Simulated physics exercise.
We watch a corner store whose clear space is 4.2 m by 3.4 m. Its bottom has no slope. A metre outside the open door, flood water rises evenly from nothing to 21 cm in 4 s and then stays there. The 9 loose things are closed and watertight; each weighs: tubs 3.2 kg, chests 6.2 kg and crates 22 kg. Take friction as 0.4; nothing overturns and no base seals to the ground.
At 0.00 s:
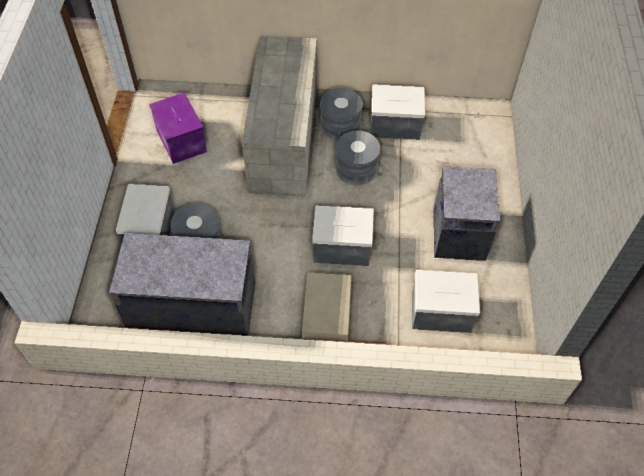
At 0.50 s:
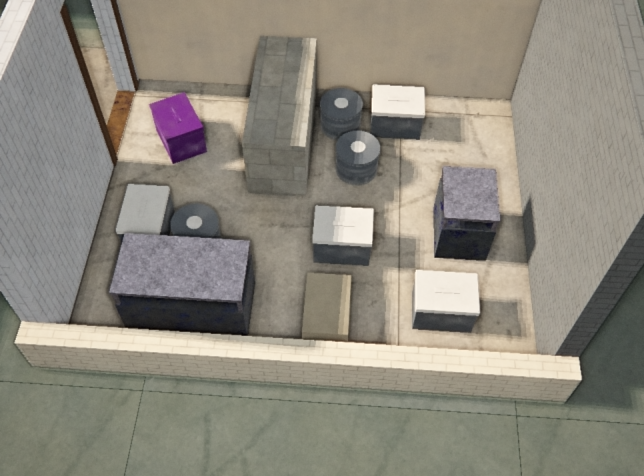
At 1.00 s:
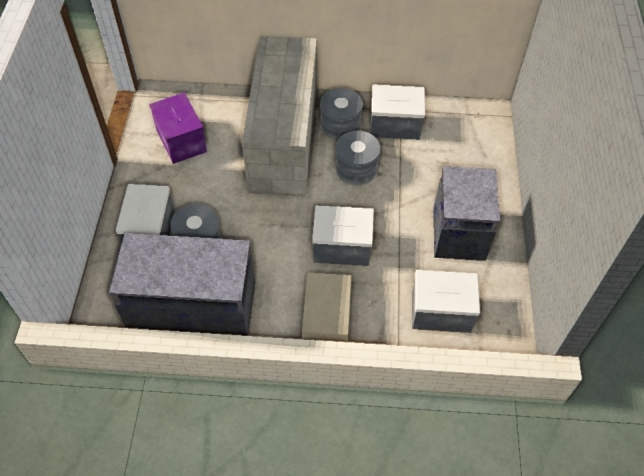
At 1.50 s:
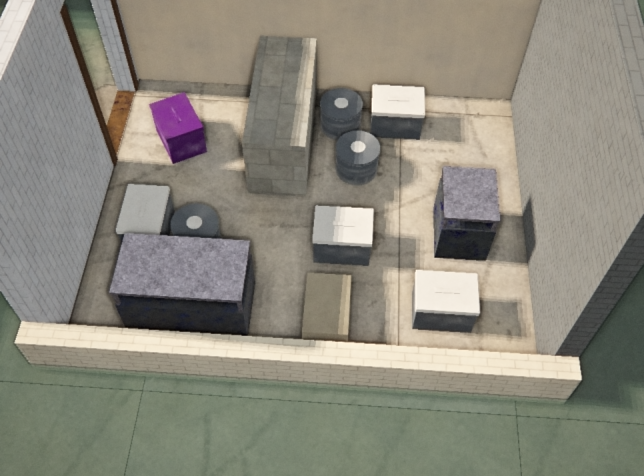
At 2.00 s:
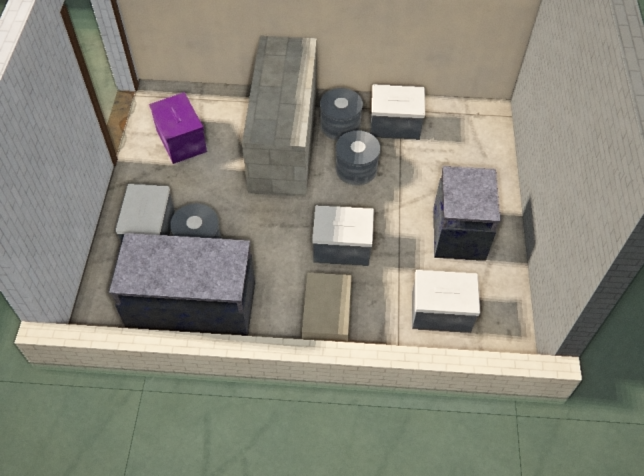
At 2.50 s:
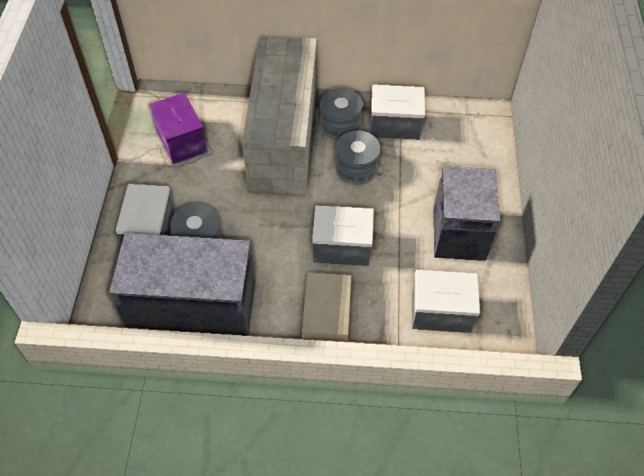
A walled corner store with an open doorway at the upper left is seen from high above its low front wall. A purple chest sits near the doorway, a long grey block stands at the back, and white-topped boxes, dark round drums and speckled-top blocks fill the floor. Greenish water covers the ground outside, then creeps through the doorway onto the nearby floor, while the objects and camera stay still.
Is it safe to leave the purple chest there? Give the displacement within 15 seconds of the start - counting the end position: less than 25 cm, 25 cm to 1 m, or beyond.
Purple chest travels far.
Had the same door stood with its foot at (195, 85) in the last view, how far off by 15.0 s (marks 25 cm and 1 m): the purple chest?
Then the purple chest slides a little.
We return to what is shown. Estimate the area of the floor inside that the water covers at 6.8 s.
Roughly 8.0 m2.
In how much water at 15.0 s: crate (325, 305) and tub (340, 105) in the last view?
About 14 and 13 cm.
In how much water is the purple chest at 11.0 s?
Roughly 4 cm.
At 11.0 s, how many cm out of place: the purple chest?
About 250 cm.
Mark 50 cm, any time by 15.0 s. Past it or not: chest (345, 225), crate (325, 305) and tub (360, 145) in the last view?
In that order: More, more, more.
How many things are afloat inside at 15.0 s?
9 of them.
After 3.5 s the purple chest is near (221, 124), 0.5 m from its start, aground; 0 afloat.
After 6.8 s the purple chest is near (321, 241), 2.2 m from its start, afloat; 2 afloat.
After 11.0 s the purple chest is near (399, 148), 2.3 m from its start, afloat; 8 afloat.
After 15.0 s the purple chest is near (351, 206), 2.1 m from its start, afloat; 9 afloat.
